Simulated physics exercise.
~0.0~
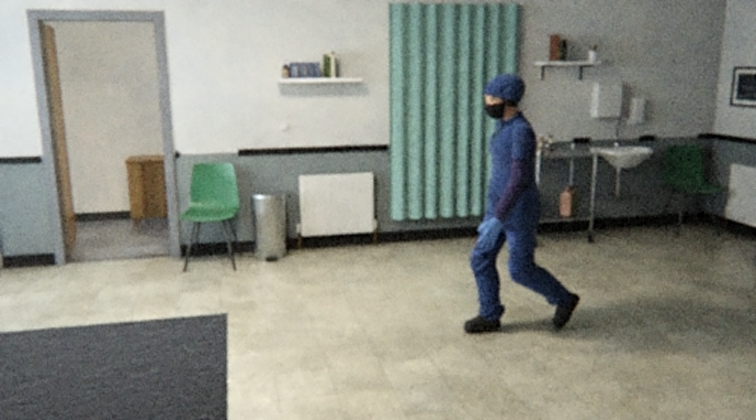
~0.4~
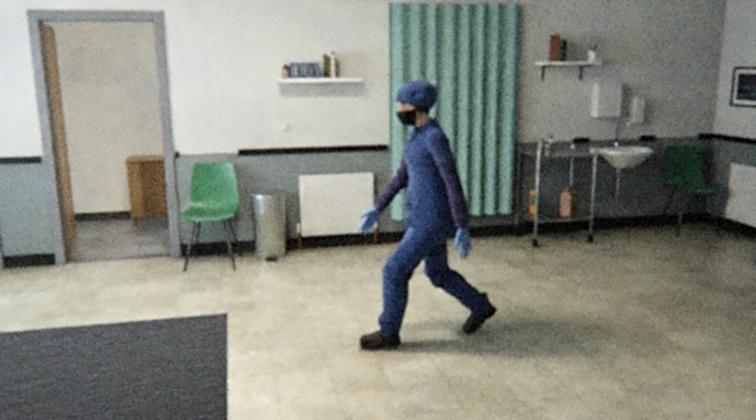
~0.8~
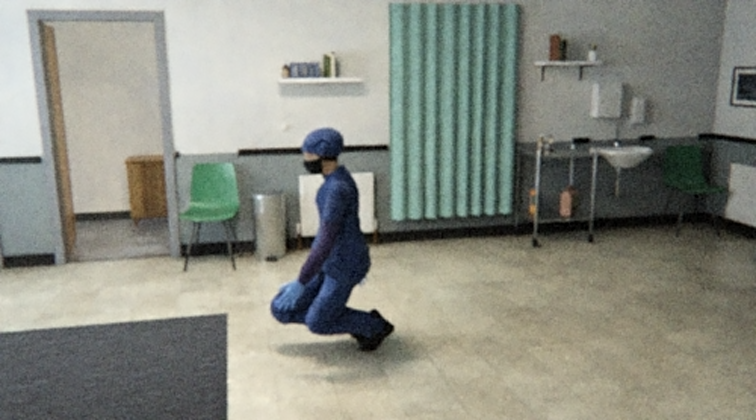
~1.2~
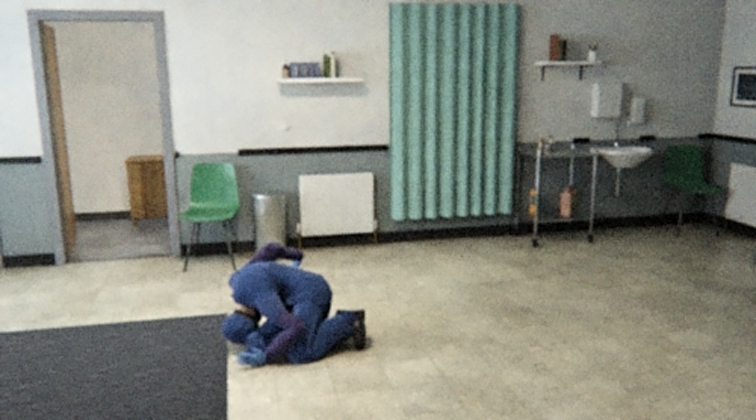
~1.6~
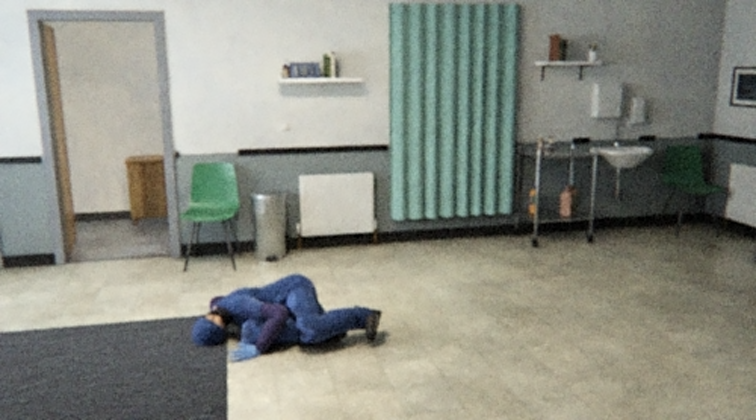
A person in blue scrubs, a blue cap, a dark face mask and blue gloves walks leftward across the pale tiled floor of a clinic-like room, seen from a fixed, slightly raised view across the room. Behind are an open doorway, a green chair, a metal bin, a white radiator, a green curtain and a sink, with a black mat at lower left. Nearing the mat, the walker's knees buckle and drop to the floor. The body folds forward, then slumps down. The walker ends lying with head over the mat's near edge, chest and hips short of it.
